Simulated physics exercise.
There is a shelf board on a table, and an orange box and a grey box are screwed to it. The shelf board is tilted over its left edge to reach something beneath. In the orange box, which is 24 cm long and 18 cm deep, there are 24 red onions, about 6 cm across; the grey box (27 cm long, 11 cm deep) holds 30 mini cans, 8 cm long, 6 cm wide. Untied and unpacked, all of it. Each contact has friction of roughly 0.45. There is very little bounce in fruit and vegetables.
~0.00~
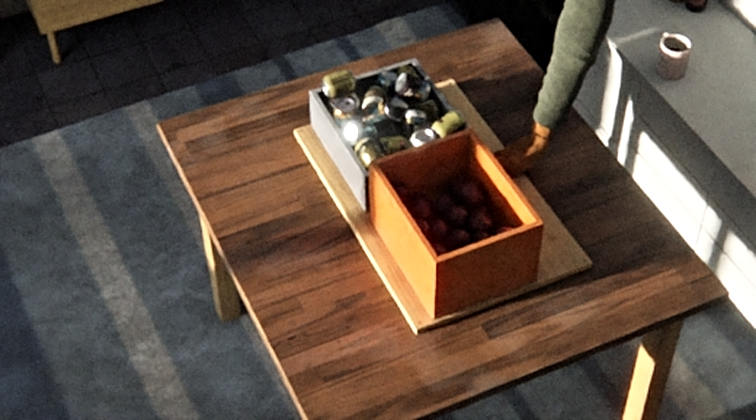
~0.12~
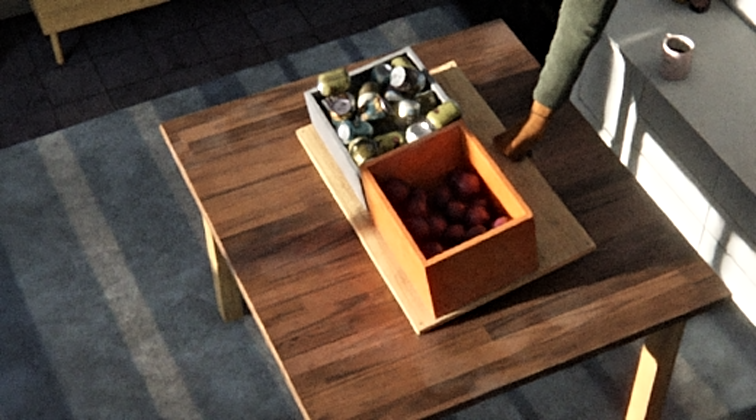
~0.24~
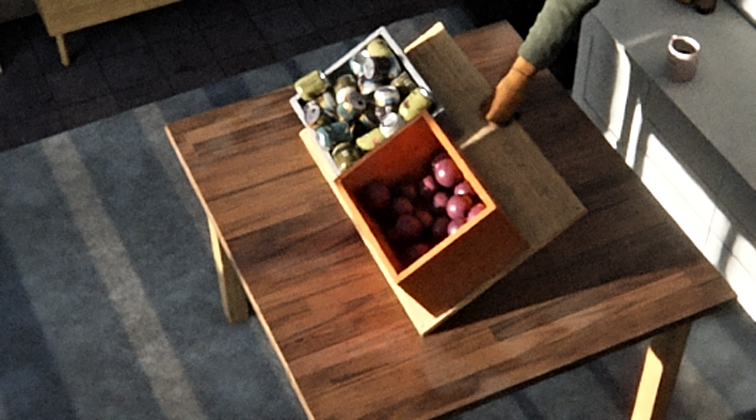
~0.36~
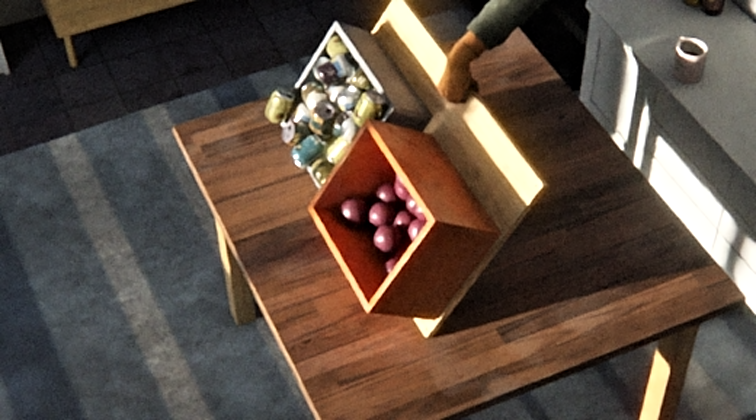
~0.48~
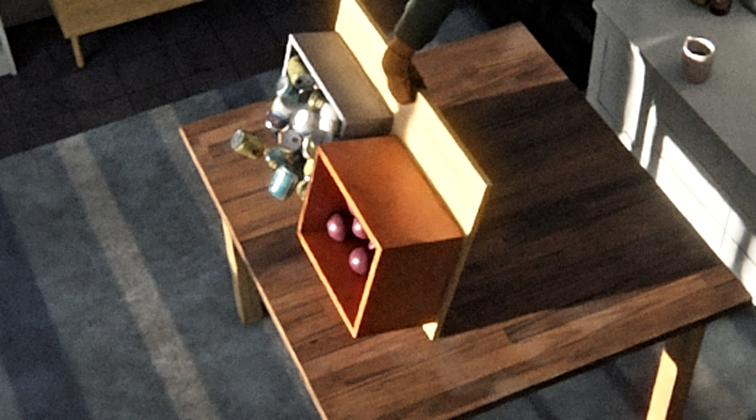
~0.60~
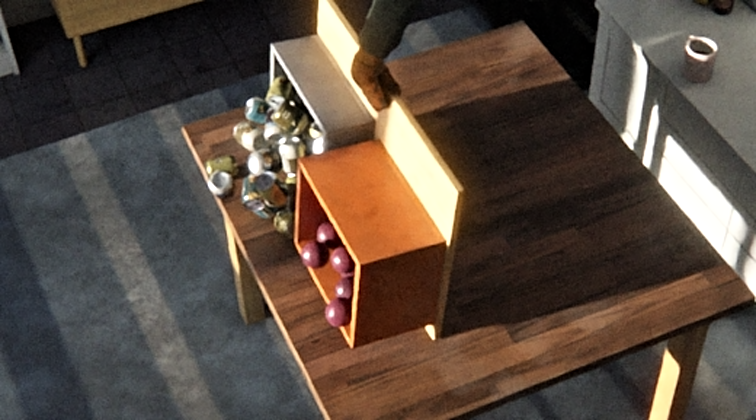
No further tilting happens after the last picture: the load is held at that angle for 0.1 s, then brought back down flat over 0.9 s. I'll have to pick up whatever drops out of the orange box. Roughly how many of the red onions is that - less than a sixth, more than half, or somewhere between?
You'll be picking up somewhere between a sixth and a half of them.
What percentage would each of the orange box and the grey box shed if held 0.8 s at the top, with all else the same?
Orange box: 30%, grey box: 70%.
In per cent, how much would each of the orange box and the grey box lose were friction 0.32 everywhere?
Orange box 20, grey box 70 per cent.
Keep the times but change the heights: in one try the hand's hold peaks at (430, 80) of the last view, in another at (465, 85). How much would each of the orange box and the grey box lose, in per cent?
Orange box: 0 %, then 0 %; grey box: 70 %, then 30 %.
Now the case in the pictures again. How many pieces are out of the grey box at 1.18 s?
Grey box - about 20 out by that time.
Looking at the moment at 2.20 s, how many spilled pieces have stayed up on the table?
Tally: Some 8.
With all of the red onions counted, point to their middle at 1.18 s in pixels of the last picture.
Centre approx. at (401, 243).
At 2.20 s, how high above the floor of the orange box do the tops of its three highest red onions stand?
Around 10 centimetres.
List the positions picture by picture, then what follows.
In the first picture (we follow the rim corner now nearest the camera, unless another is named; the camera pans a little), orange box at (439, 259); grey box (by its farthest rim corner) at (412, 61); tilt 0°; nothing out yet.
The second picture shows orange box at (428, 263); grey box at (406, 50); tilt 9°.
The third picture shows orange box at (399, 278); tilt 30°.
The fourth picture shows orange box at (369, 306); tilt 54°.
The fifth picture shows orange box at (354, 332); tilt 75°; 6 out, the lowest can at (249, 145).
The sixth picture shows orange box at (351, 343); tilt 84°; 15 out, the lowest can at (221, 168).
After 0.86 s, tilt 77°; 5 of 24 out of the orange box and 22 of 30 out of the grey box.
After 1.18 s, tilt 38°; 7 of 24 out of the orange box and 22 of 30 out of the grey box.
After 1.62 s, tilt 0°; 7 of 24 out of the orange box and 22 of 30 out of the grey box.
Outcome (at 2.20 s), 7 of 24 out of the orange box and 22 of 30 out of the grey box. Asked share, 7 of 24, 29 per cent.
